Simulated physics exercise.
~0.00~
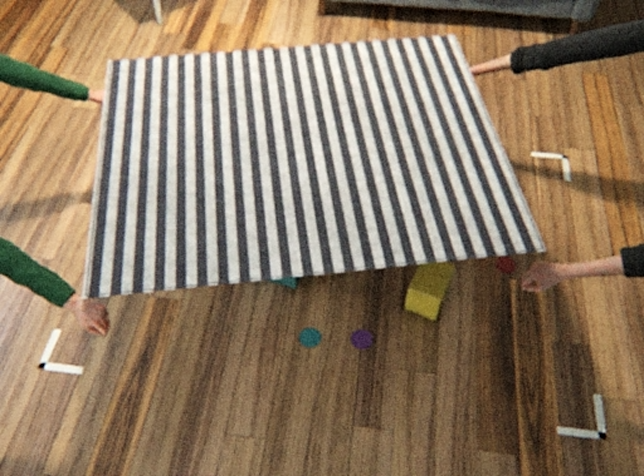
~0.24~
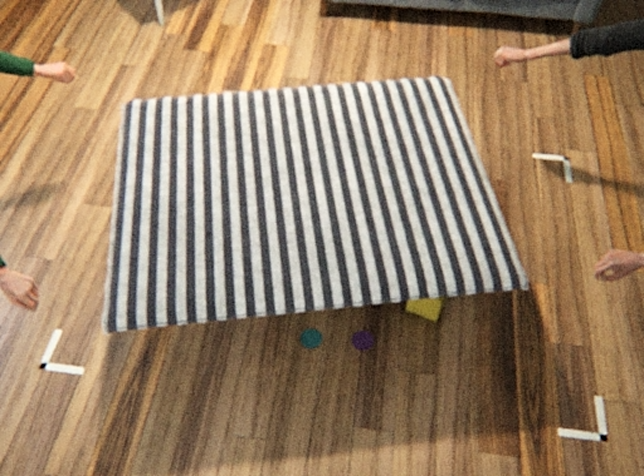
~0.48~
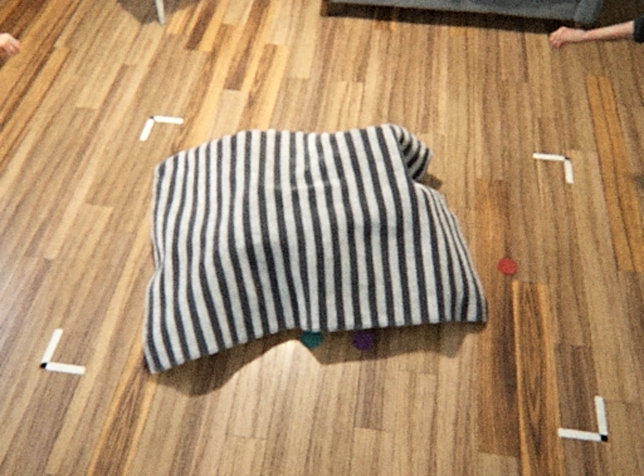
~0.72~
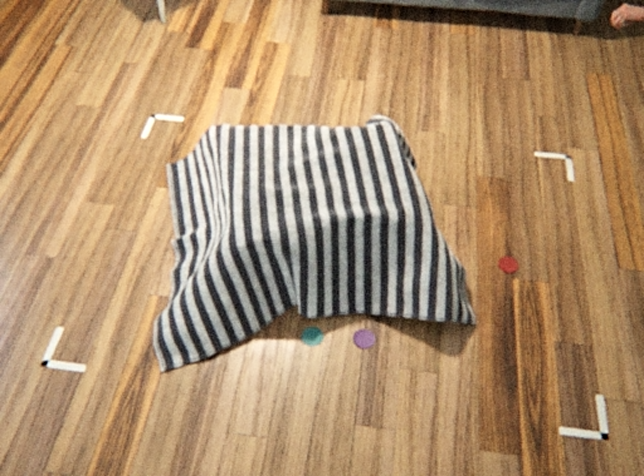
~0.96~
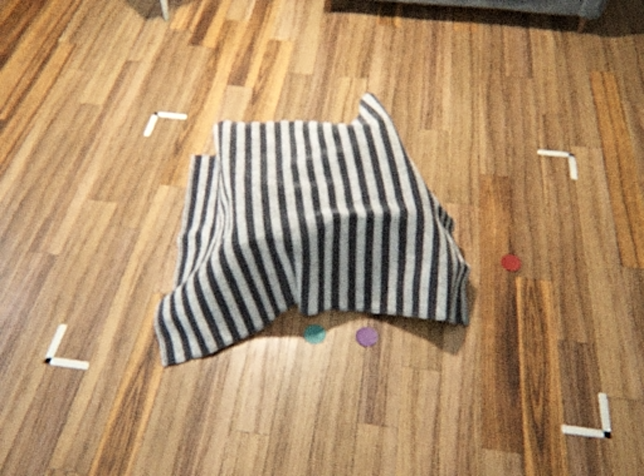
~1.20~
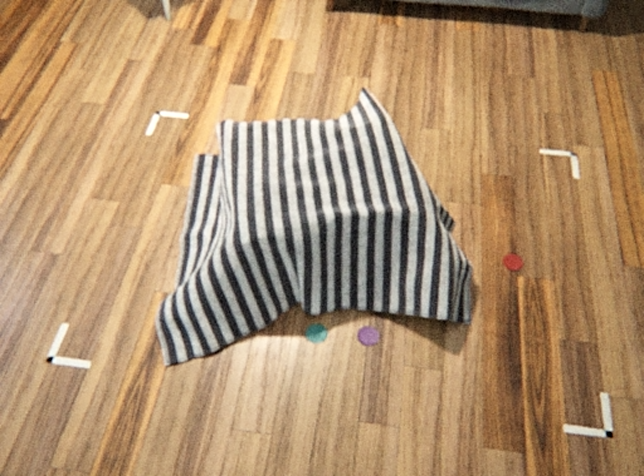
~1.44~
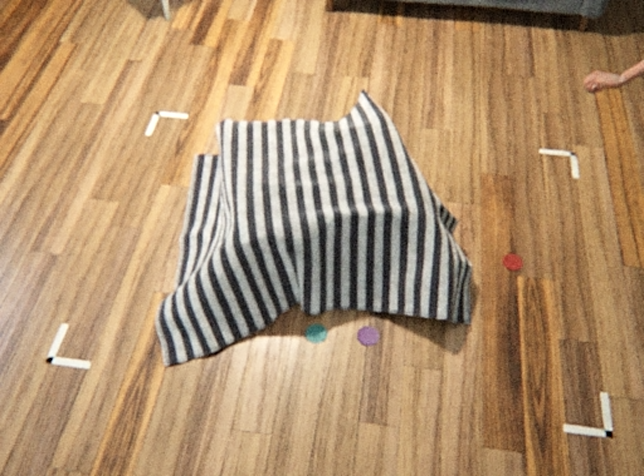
The footage shows two pairs of hands holding a striped sheet over objects on a wooden floor, then letting go, so it drops and drapes into a peaked, folded heap. It settles with the teal plate, purple lid and red lid still in the open.
